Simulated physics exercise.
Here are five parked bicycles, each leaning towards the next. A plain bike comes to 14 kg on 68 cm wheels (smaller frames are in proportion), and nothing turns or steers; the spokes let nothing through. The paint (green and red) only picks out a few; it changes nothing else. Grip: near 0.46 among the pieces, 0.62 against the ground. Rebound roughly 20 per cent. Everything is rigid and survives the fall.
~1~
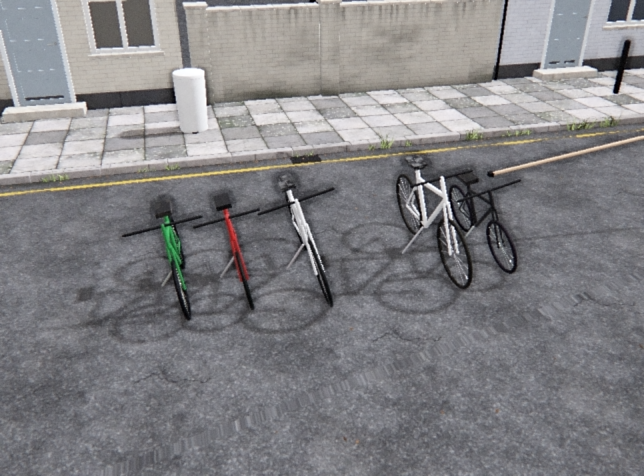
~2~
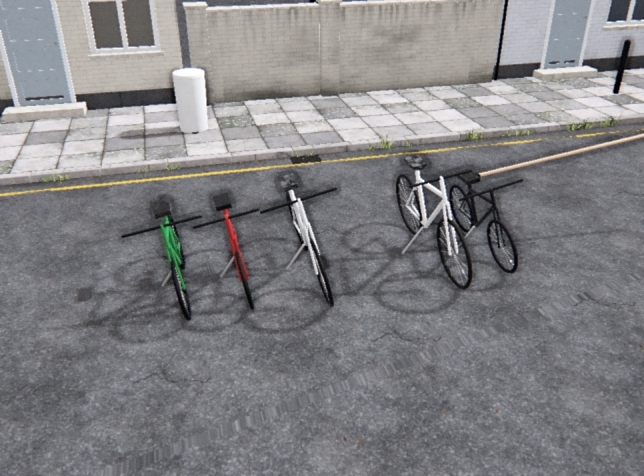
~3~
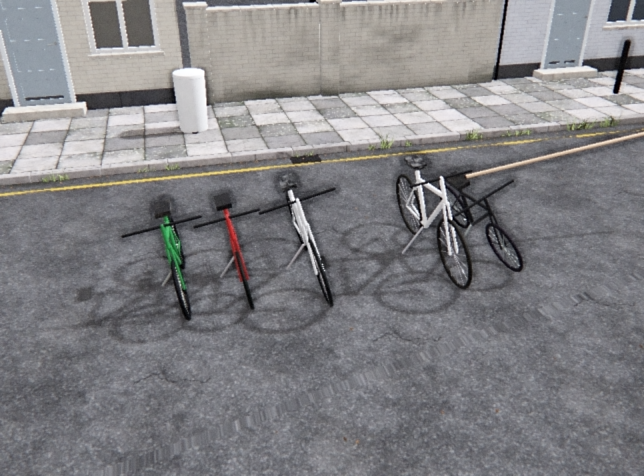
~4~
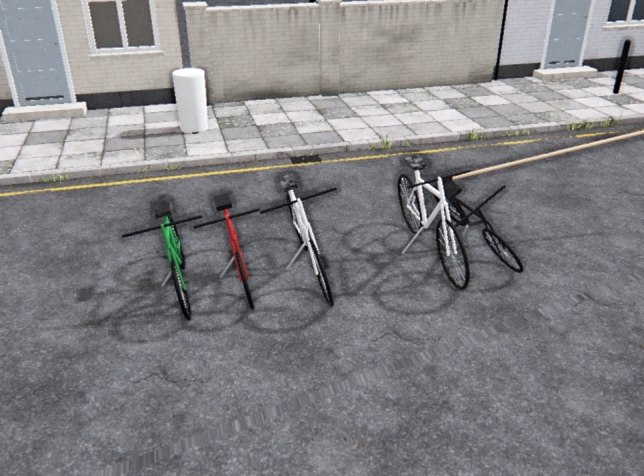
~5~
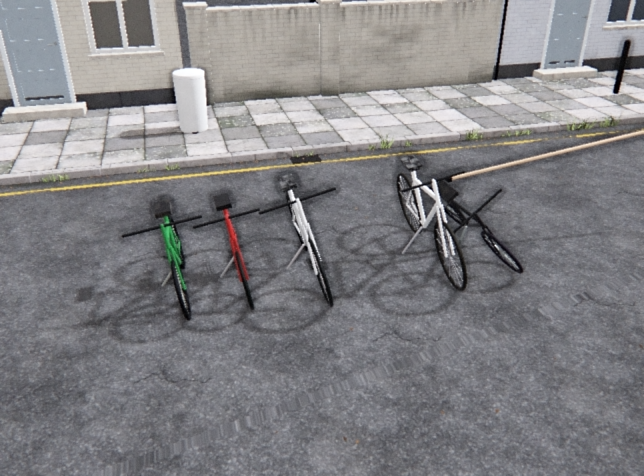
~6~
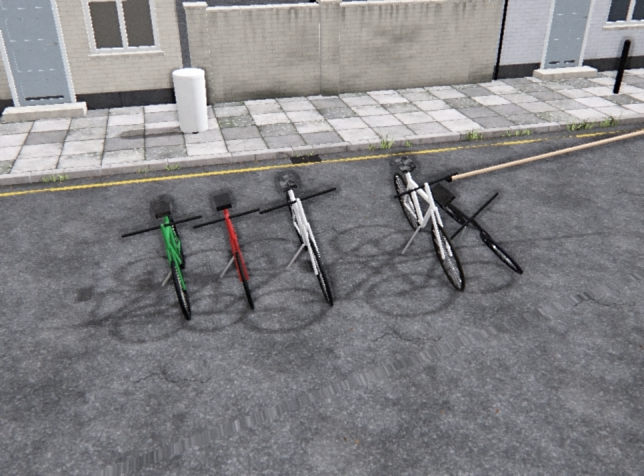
On a grey road beside a paved sidewalk, a long pole reached in from the right and pushed the black bicycle at the end of five parked bikes, tilting it leftward against its white neighbour, which leaned slightly.
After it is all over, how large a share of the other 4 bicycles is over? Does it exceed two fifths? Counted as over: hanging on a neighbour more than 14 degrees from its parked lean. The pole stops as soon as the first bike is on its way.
Most likely less than forty percent.
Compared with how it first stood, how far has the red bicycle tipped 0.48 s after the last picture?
It sits at about 0 degrees.
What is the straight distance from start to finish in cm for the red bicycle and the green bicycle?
So red shifts 0 cm, while green shifts 0 cm.
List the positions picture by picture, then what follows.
In the first picture (places mark the middle of the side facing us), pole end (493, 175) 15 cm from the first bicycle; green bicycle (178, 290); red bicycle (244, 280); the rest undisturbed.
The second picture shows pole end pushing; green bicycle (177, 290).
The third picture shows pole end pushing; green bicycle (177, 290); the rest undisturbed.
The fourth picture shows pole end (451, 180) pushing; green bicycle (178, 290); the rest undisturbed.
The fifth picture shows pole end (451, 180) stopped; green bicycle (178, 290); steepest lean 4°, the bicycle at (420, 165); one has shifted.
The sixth picture shows pole end (451, 180) stopped; green bicycle (178, 290); red bicycle (244, 280); steepest lean 9°, the bicycle at (412, 167); one has shifted.
Then, 0.22 s after the last picture, 1 of the 4 other bicycles over.
At rest, 1 of the 4 other bicycles over; green bicycle unmoved; red bicycle unmoved. That is 25 per cent. Three left standing. As the last picture would show them, middles, green bicycle near (174, 250), red bicycle near (234, 242).
